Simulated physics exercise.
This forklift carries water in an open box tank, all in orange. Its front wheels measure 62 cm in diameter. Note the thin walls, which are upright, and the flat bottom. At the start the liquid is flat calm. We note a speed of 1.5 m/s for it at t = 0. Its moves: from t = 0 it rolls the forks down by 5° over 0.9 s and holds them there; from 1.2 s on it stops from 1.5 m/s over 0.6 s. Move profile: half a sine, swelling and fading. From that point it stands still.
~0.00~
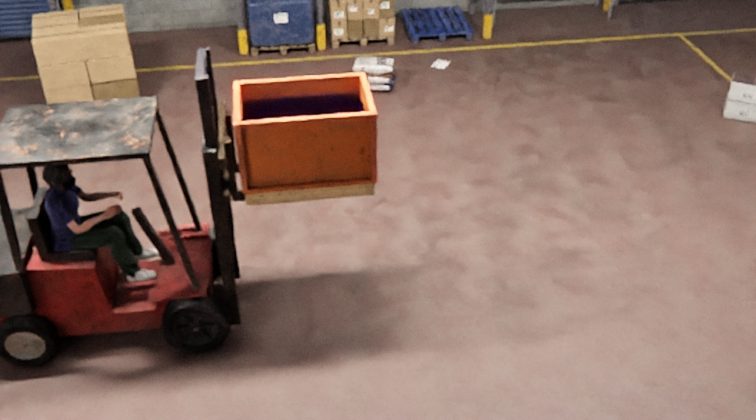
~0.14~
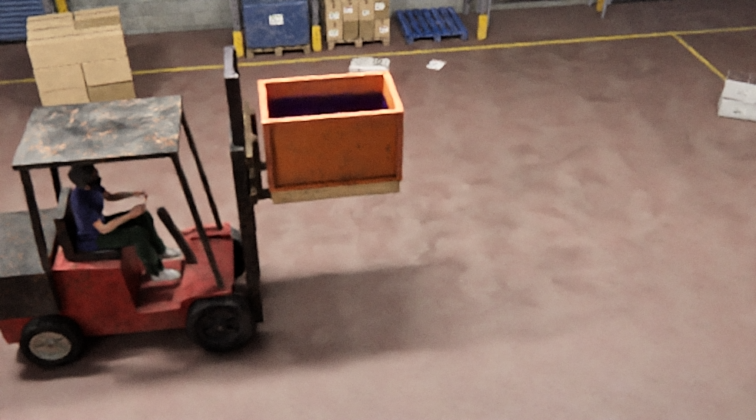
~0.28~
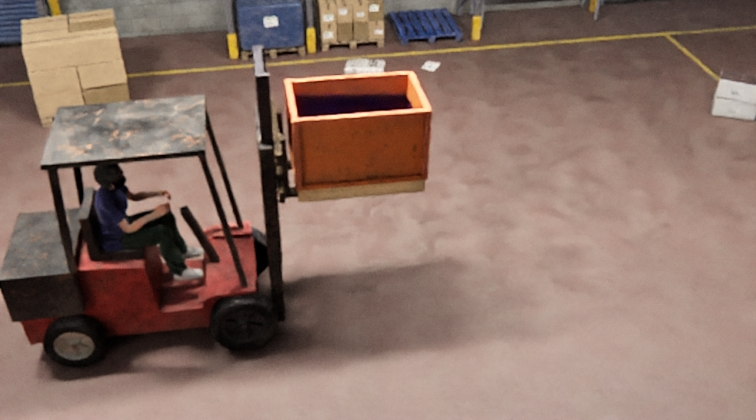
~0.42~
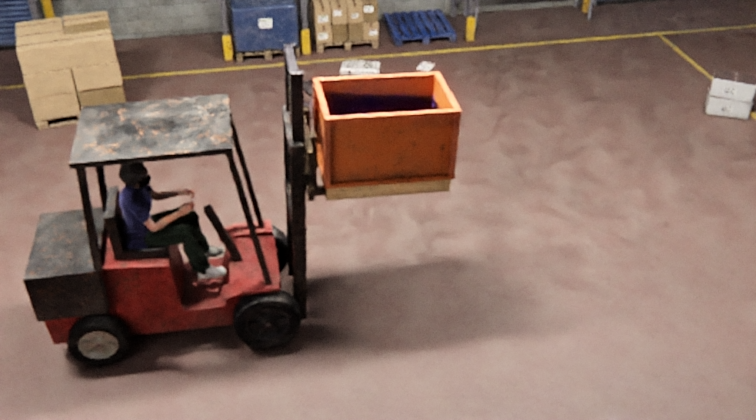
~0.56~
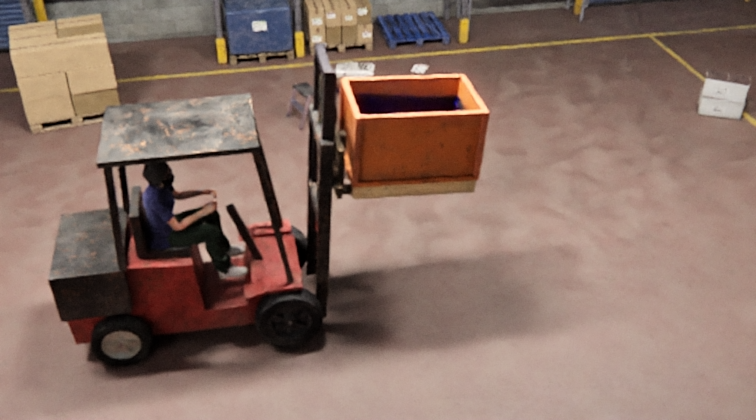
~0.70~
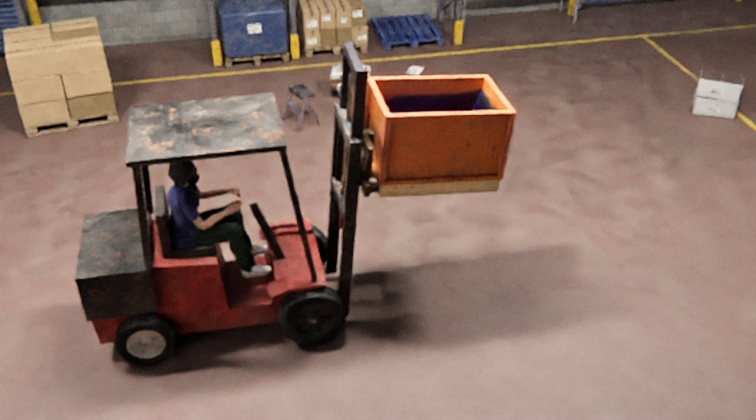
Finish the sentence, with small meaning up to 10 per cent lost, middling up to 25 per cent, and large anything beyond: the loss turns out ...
The loss turns out small.
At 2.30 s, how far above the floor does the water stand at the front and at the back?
The level sits near 48 cm in front and near 52 cm behind.
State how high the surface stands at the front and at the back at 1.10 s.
I'd say some 64 centimetres in front and some 34 centimetres behind.
After 1.10 s it stands 35 cm high behind and 63 cm in front; all of it is still inside.
After 1.70 s it stands 28 cm high behind and 65 cm in front; all of it is still inside.
After 2.30 s it stands 51 cm high behind and 48 cm in front; 2 per cent has gone over the front.
After 4.78 s 4 per cent has gone over the front, 13 of 328 litres.
